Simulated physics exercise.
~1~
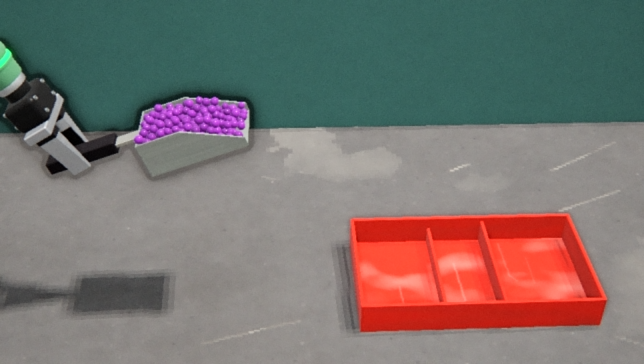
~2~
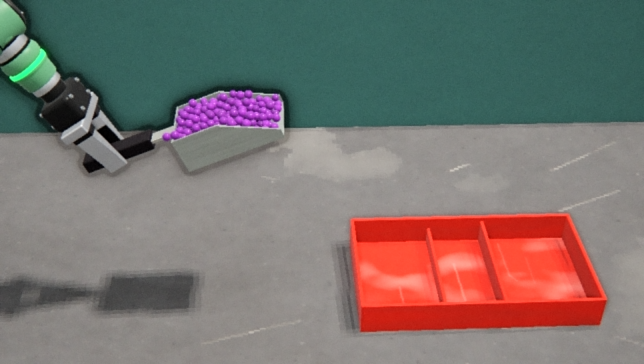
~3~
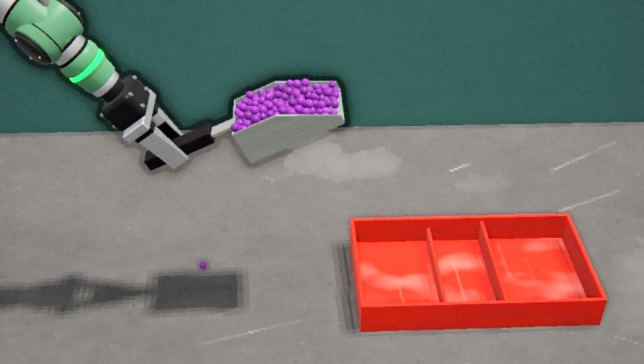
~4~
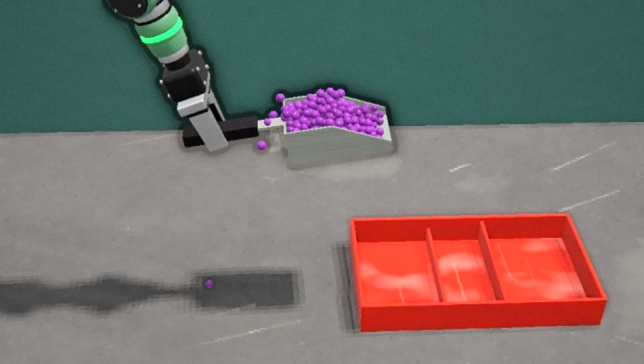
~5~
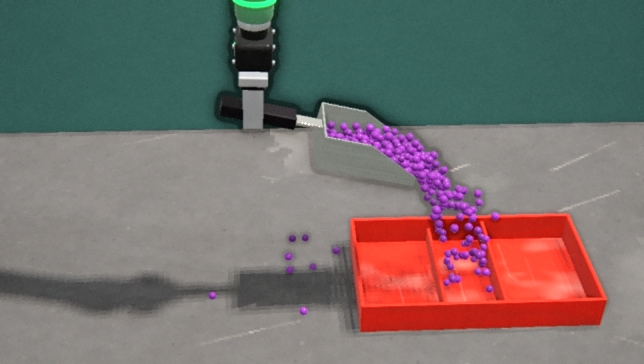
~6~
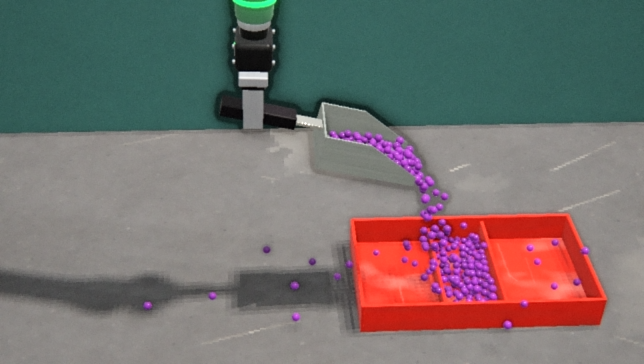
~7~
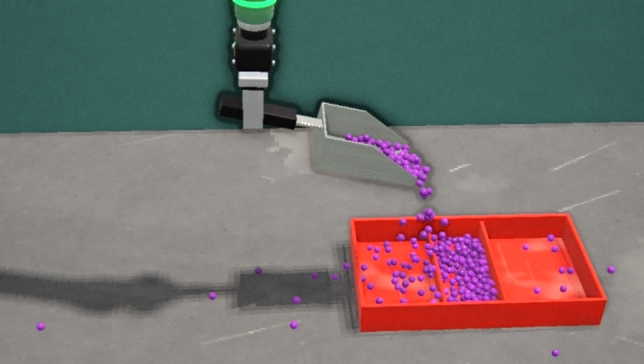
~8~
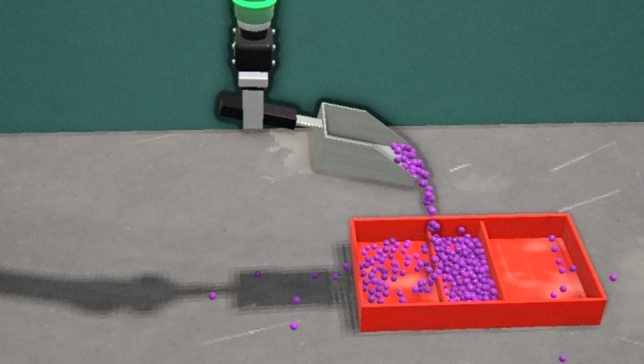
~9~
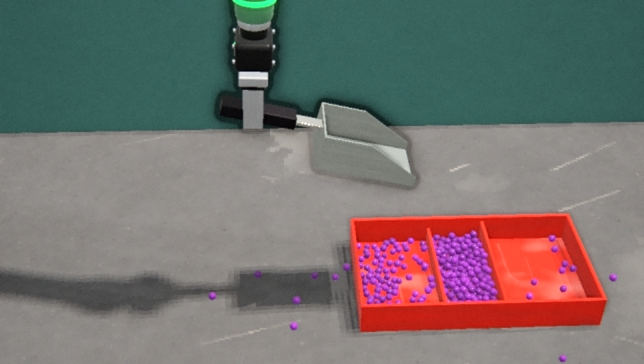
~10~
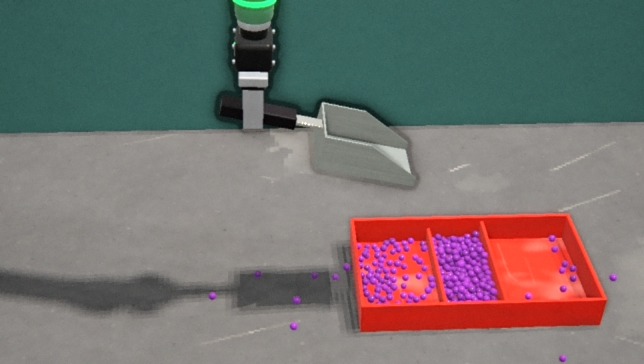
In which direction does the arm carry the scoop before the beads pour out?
The arm carries the scoop to the right, from the upper left towards the red tray.
